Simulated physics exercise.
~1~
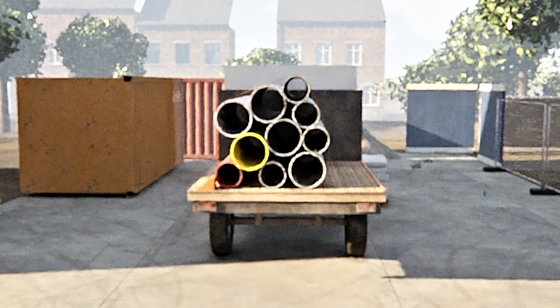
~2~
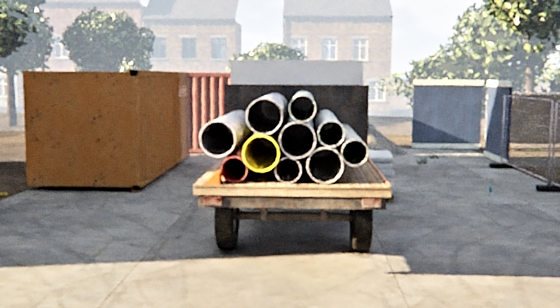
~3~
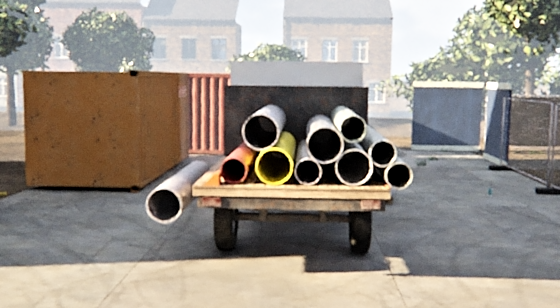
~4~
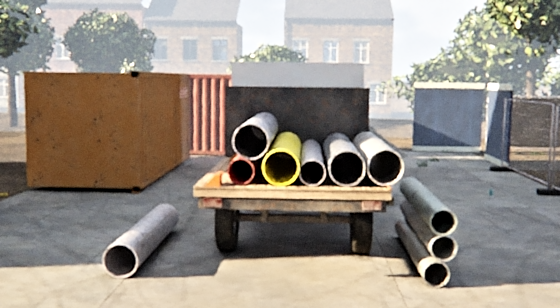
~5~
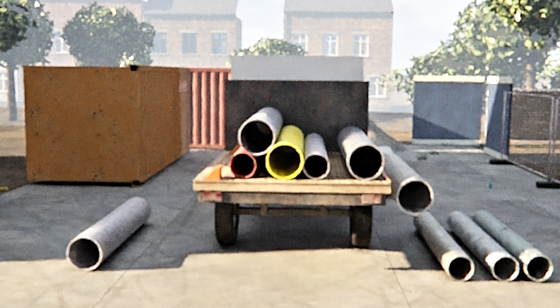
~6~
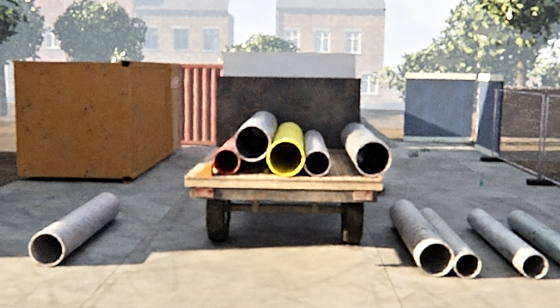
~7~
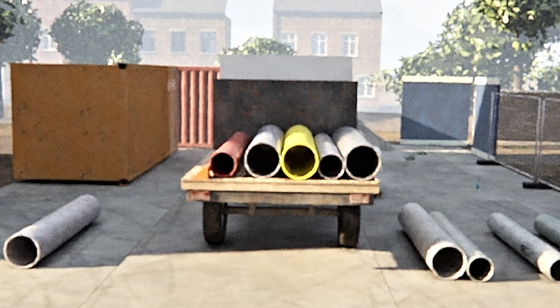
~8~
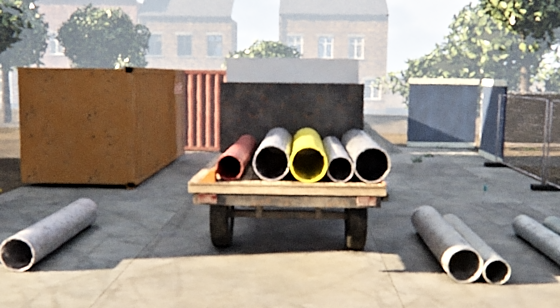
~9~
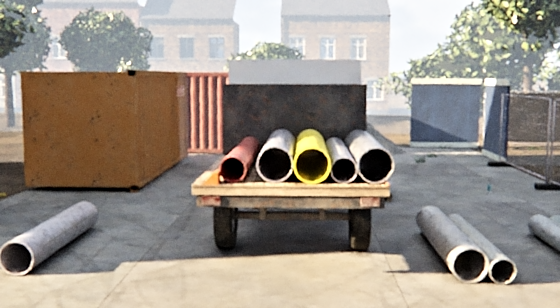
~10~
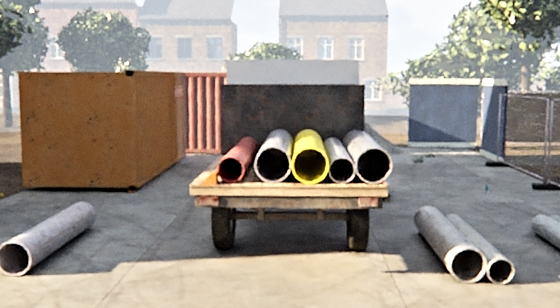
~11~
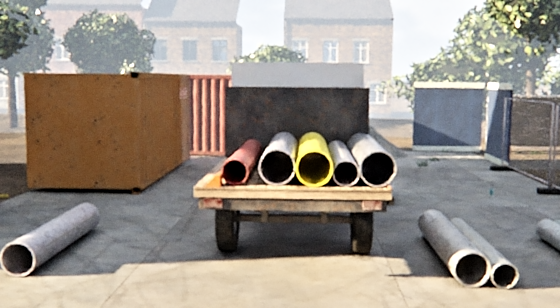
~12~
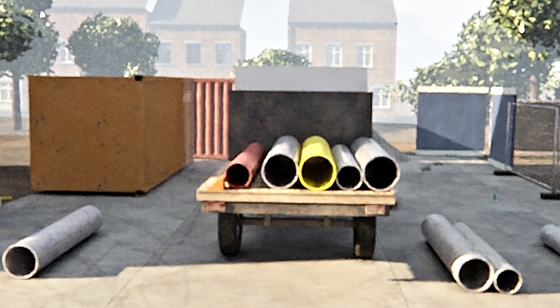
The clip opens on the tail end of a flatbed vehicle in a paved yard, with hollow pipes stacked on its deck, a yellow one and a red one among them. The stack slumps and spreads outward, and a grey pipe drops off the left side. More grey pipes spill over the right edge and roll a little way across the ground. On the deck, the yellow pipe rolls to the right as another grey pipe settles down between it and the red one. Finally everything lies still, with red and yellow aboard in a single row of five.
